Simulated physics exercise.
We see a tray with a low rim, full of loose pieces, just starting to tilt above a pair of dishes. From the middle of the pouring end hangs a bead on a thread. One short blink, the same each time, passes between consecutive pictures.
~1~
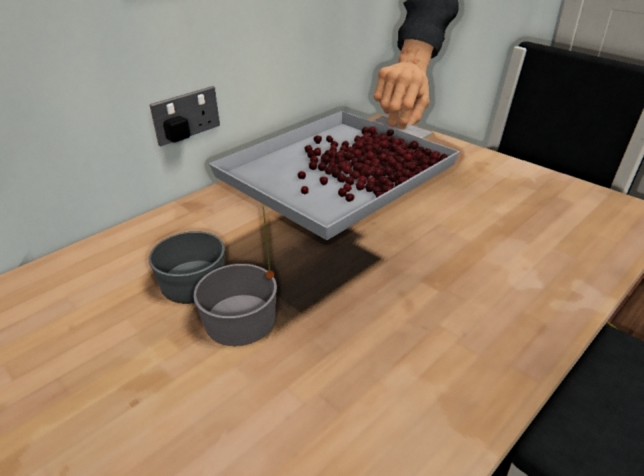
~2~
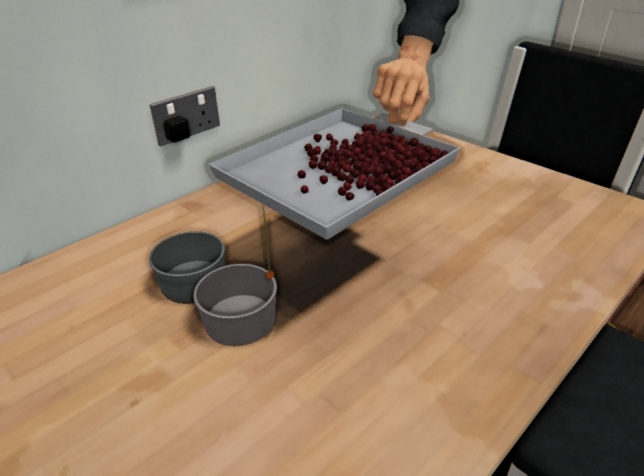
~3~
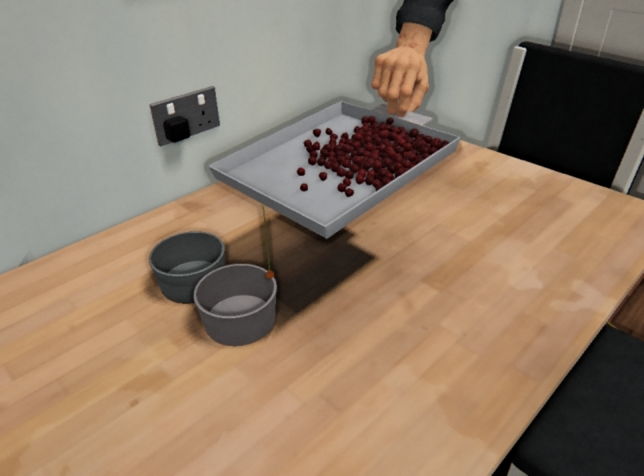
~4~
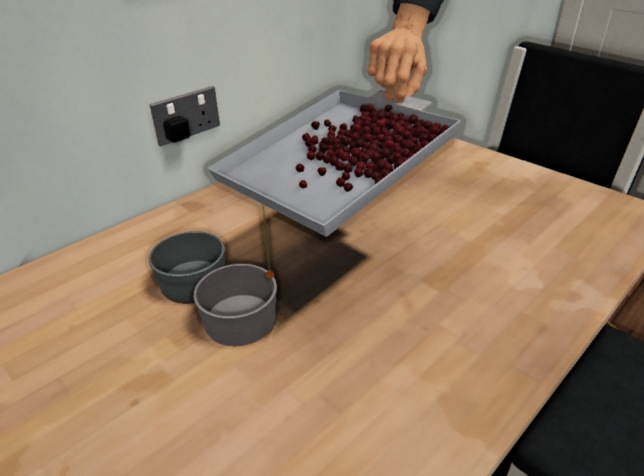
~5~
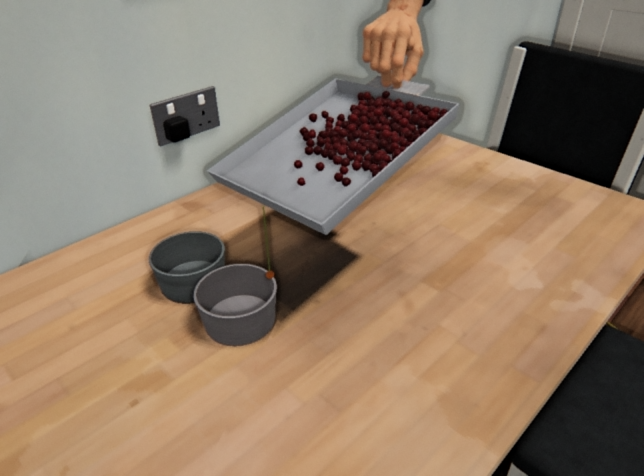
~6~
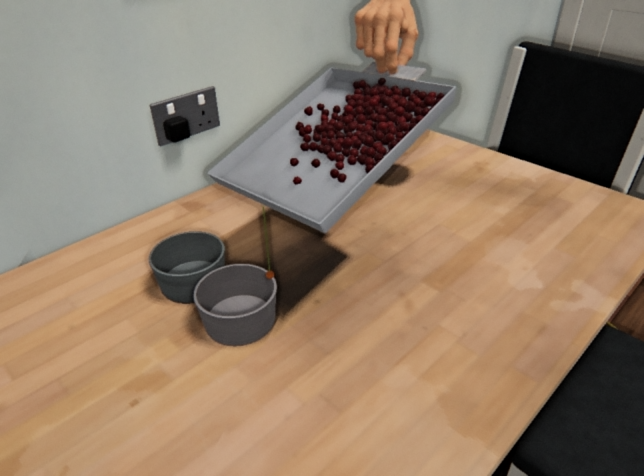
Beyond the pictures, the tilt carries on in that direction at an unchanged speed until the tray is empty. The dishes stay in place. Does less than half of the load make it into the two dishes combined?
No - more than half does.
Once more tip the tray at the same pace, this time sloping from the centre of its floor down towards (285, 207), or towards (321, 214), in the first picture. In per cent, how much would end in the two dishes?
30 and 0 per cent, in that order.
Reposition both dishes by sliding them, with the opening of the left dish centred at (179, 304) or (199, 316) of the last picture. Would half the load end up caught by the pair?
First place: Short of half; second place: Short of half.
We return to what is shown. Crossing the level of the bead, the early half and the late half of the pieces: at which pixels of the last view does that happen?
It goes through near (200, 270) first, then near (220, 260).
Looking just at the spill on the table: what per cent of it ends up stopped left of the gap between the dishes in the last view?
That comes to about 60 per cent of the pieces.
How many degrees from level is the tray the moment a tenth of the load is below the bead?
It is at around 70 degrees.
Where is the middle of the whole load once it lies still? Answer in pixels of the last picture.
Somewhere around (220, 309) in the final view.
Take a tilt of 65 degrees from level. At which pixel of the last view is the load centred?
Close to (246, 174).
Just after the last frame, tray tipped steeply; the larger part on the tray; just a few in the right dish; just a few in the left dish; just a few outside both; roughly a quarter in the air.
A moment on, tray tipped past a quarter turn; roughly a third on the tray; roughly a quarter in the right dish; roughly a quarter in the left dish; roughly a quarter outside both; roughly a quarter in the air.
Further on, tray tipped past a quarter turn; roughly a third in the right dish; roughly a quarter in the left dish; roughly a third outside both.
When it is over, tray tipped past a quarter turn; roughly a third in the right dish; roughly a quarter in the left dish; roughly a third outside both.
